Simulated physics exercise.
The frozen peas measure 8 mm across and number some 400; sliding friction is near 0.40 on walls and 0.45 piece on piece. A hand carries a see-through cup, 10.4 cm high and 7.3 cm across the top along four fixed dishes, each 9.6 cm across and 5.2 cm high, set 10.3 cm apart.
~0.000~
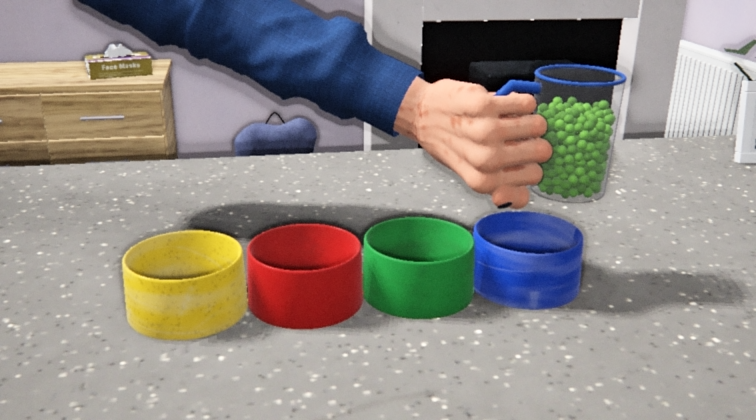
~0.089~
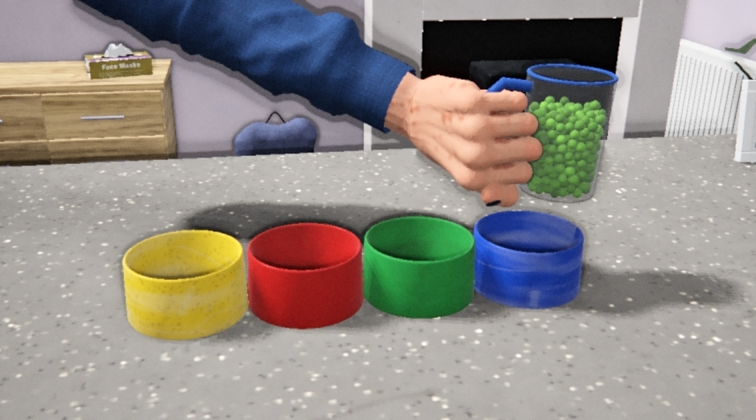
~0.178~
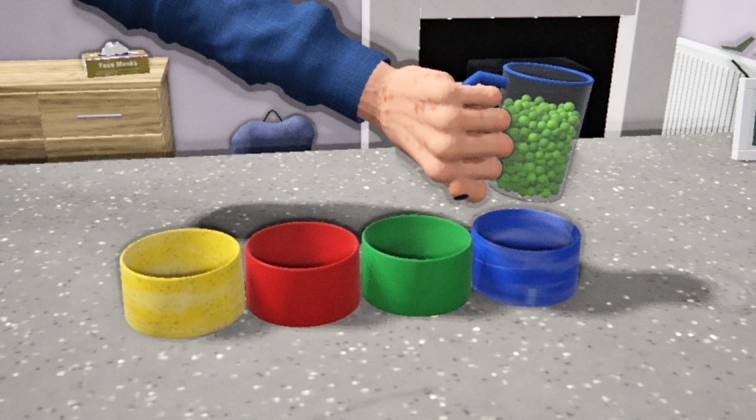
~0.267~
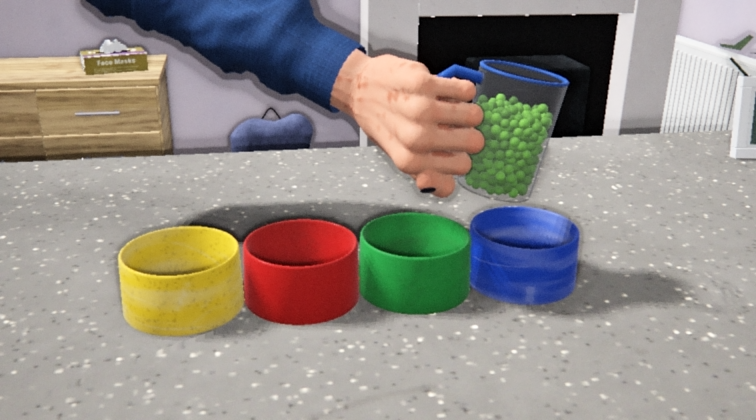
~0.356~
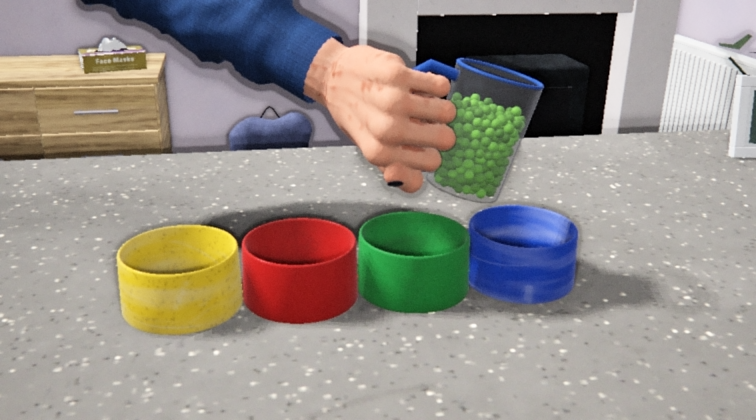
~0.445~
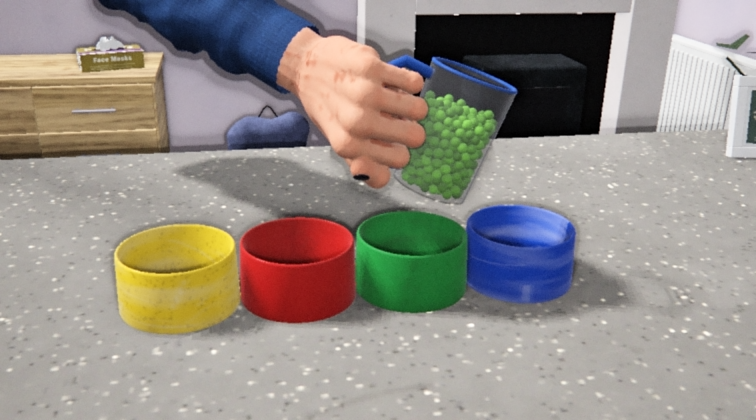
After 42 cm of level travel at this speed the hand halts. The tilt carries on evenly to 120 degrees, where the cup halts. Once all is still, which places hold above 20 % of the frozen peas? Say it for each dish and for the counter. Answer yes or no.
Red: No, blue: No, green: No, yellow: Yes, counter: No.
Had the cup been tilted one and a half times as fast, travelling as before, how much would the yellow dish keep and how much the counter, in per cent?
In that case yellow 100, counter 0.
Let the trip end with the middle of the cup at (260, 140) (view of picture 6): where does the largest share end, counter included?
Most goes to: Red.
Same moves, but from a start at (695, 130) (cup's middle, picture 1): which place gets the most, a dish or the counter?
Most goes to: Red.
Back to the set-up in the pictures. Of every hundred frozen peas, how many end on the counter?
About 0 per cent.
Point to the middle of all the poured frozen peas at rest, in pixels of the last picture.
Around (177, 276).
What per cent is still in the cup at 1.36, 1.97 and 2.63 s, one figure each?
About 100, 95, 5.
Then, at 1.36 s, tilt 66 degrees; cup holds 100 %.
Then, at 1.97 s, tilt 97 degrees; cup holds 95 %.
After 2.63 s, tilt 120 degrees; cup holds 5 %, yellow 95 %.
At rest (3.1 s), red 0 %, blue 0 %, green 0 %, yellow 100 %, counter 0 %.
